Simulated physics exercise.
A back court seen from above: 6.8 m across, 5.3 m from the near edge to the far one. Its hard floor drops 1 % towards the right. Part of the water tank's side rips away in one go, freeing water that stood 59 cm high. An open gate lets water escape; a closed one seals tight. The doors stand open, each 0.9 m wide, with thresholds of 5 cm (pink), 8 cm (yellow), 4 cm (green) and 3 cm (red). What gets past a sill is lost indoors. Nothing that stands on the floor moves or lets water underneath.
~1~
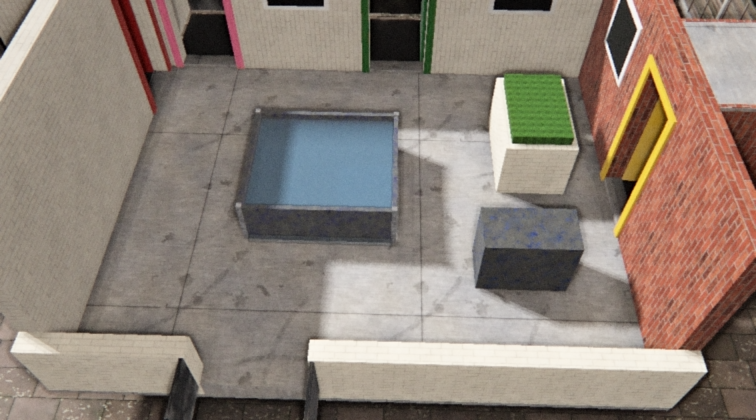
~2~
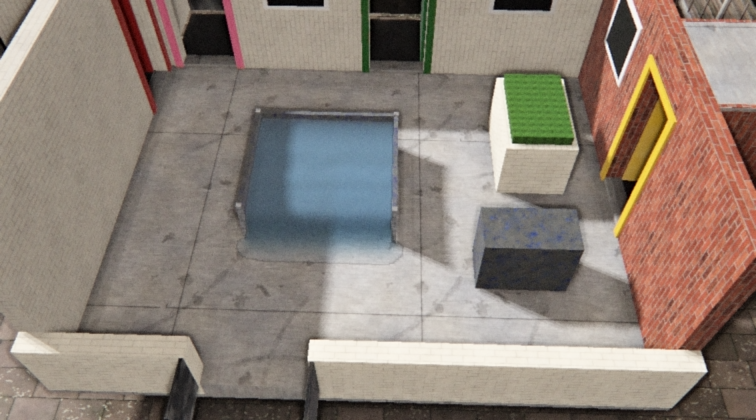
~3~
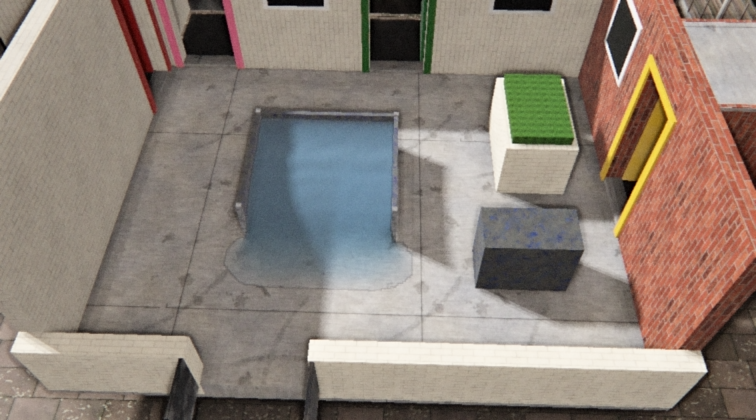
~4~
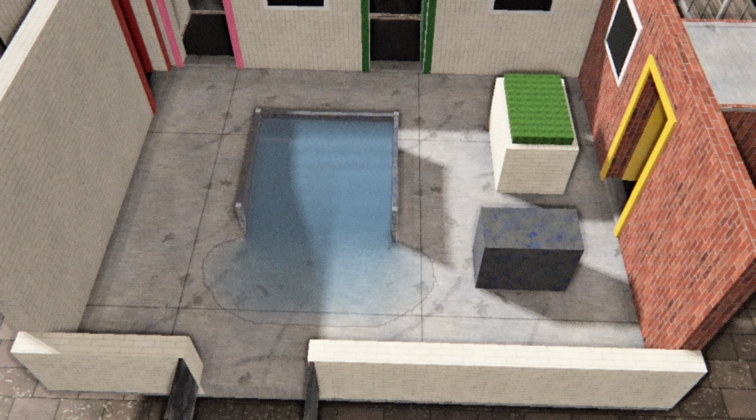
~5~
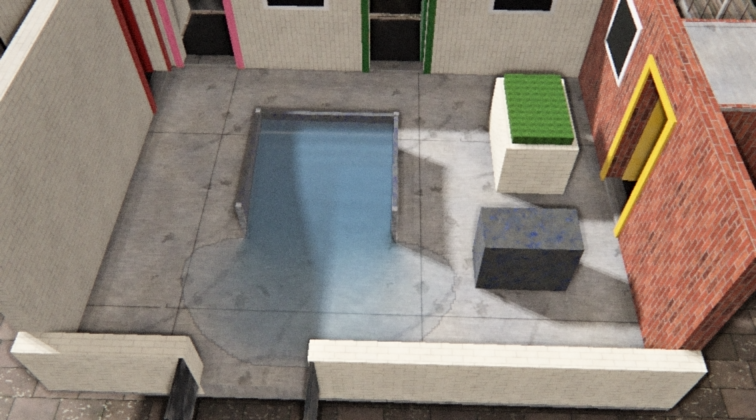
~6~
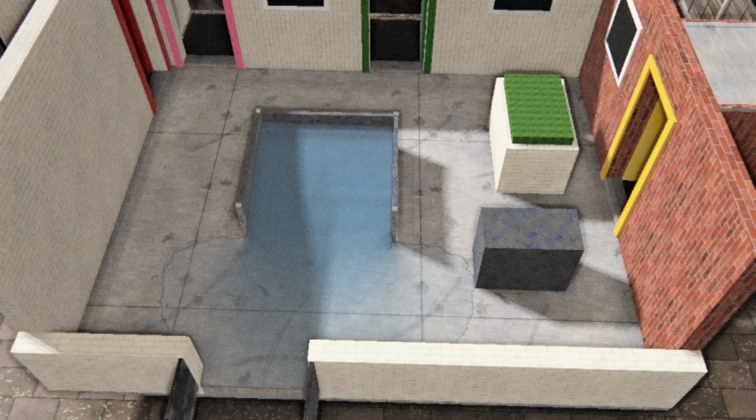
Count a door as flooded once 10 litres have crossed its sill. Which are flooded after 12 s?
Door by door: At the pink door it keeps below the limit; at the yellow door it keeps below the limit; at the green door it keeps below the limit; at the red door it stays under the limit.
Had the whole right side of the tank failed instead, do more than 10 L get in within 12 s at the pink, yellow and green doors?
Then: Pink not over, yellow above, green above.
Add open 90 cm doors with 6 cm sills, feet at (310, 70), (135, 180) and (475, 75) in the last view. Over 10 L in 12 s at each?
In that order: Below, not over, below.
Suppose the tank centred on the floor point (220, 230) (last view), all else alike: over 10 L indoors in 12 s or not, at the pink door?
Then: Pink past it.
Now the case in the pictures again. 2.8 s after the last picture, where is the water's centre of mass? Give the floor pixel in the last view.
Around (376, 281).
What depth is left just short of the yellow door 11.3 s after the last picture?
Roughly 5.0 cm deep.
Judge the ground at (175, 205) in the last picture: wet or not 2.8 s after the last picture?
It is under water.
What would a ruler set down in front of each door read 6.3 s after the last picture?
In cm: Pink 3, yellow 5, green 1, red 1.
Then, 0.7 s after the last picture water covers 25 % of the floor and is deepest (36 cm) near (346, 369); pink door not reached, yellow door not reached, green door not reached, red door not reached.
Then, 1.5 s after the last picture water covers 30 % of the floor and is deepest (27 cm) near (346, 369); pink door not reached, yellow door not reached, green door not reached, red door not reached.
Then, 2.8 s after the last picture water covers 45 % of the floor and is deepest (24 cm) near (635, 350); pink door not reached, yellow door 5 cm at the sill, 0 L in, green door not reached, red door not reached.
Then, 6.3 s after the last picture water covers 80 % of the floor and is deepest (14 cm) near (571, 79); pink door 3 cm at the sill, 0 L in, yellow door 5 cm at the sill, 0 L in, green door 1 cm at the sill, 0 L in, red door not reached.
Then, 11.3 s after the last picture water covers 85 % of the floor and is deepest (7 cm) near (573, 87); pink door 2 cm at the sill, 0 L in, yellow door 5 cm at the sill, 0 L in, green door 6 cm at the sill, 2 L in, red door 2 cm at the sill, 0 L in.
